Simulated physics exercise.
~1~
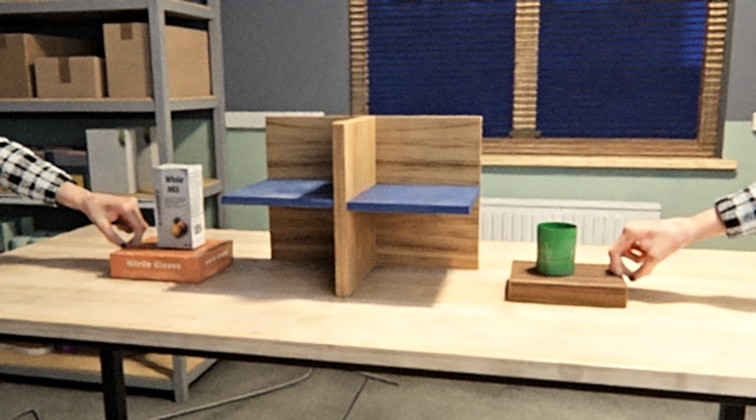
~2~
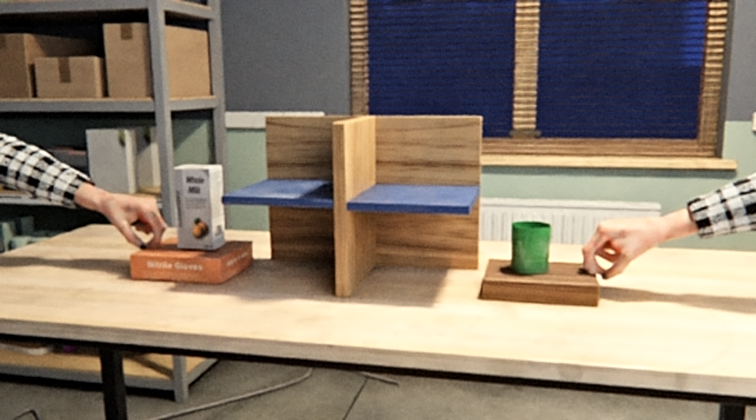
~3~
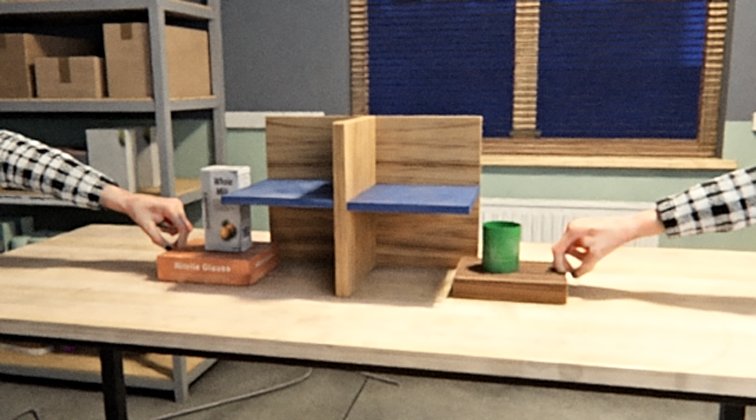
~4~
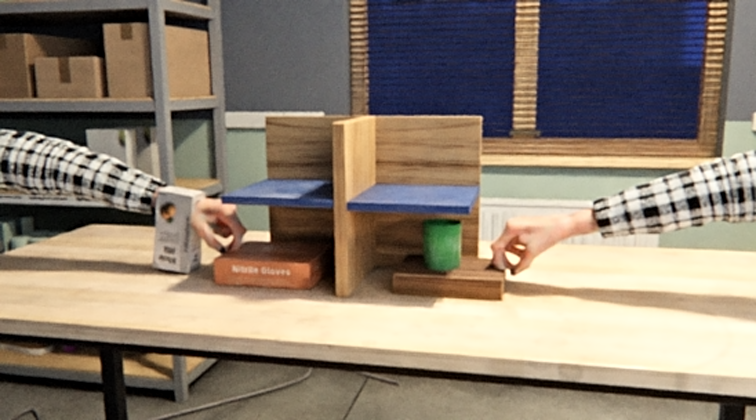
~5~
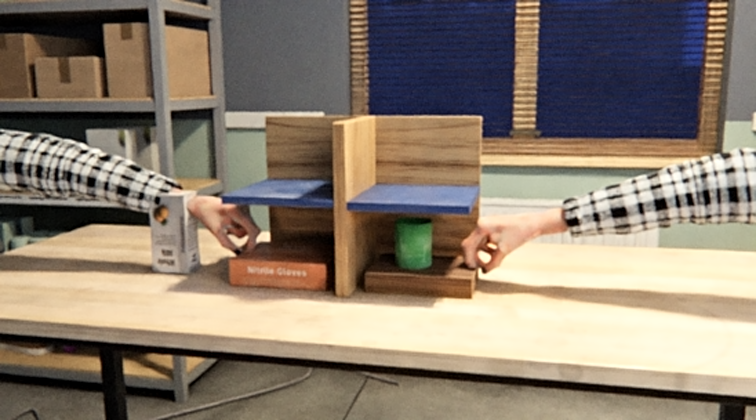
Two hands sliding loaded carriers under a blue shelf, the white carton getting knocked off its orange box, the green beaker riding in.
